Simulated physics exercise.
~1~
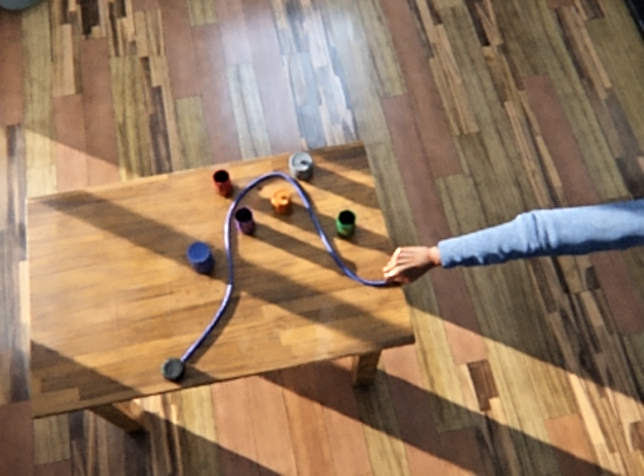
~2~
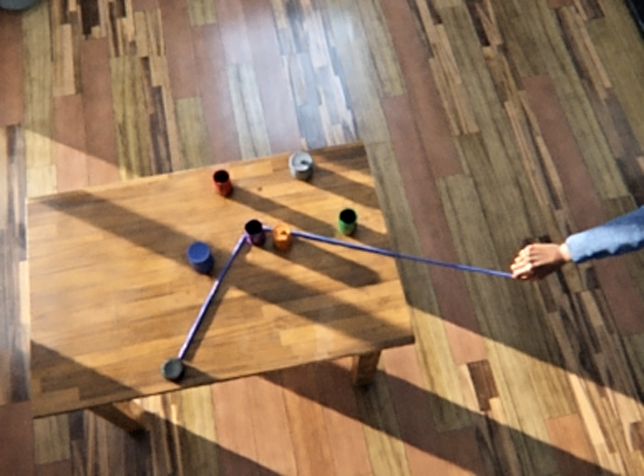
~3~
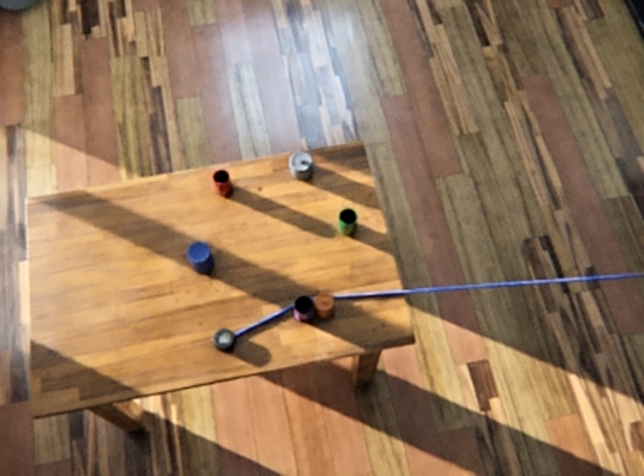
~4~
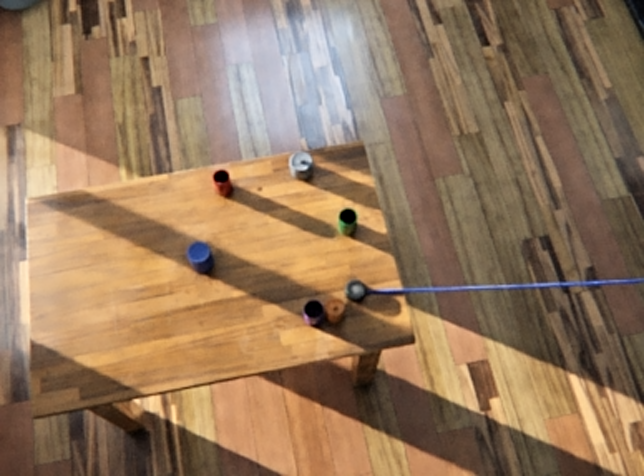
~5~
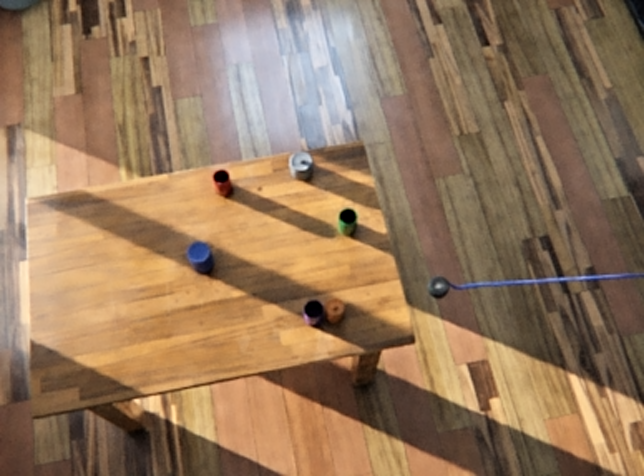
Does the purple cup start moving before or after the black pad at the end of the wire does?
The purple cup starts moving before the black pad. The tightening wire shifts the cup while the pad is still in its place, and the pad slides only later.
On a wooden side table over a plank floor, seen from above, a blue wire curves from a round black pad at the lower left to a hand at the right. Red and grey containers stand near the back, a blue tub to the left, a green mug to the right, and a purple cup and orange pot near the middle. The hand pulls the wire rightwards, and it tightens against the cup and pot. Both are dragged toward the lower right as the pad begins sliding. The pad passes them and leaves the table's right edge, while they remain standing close together.
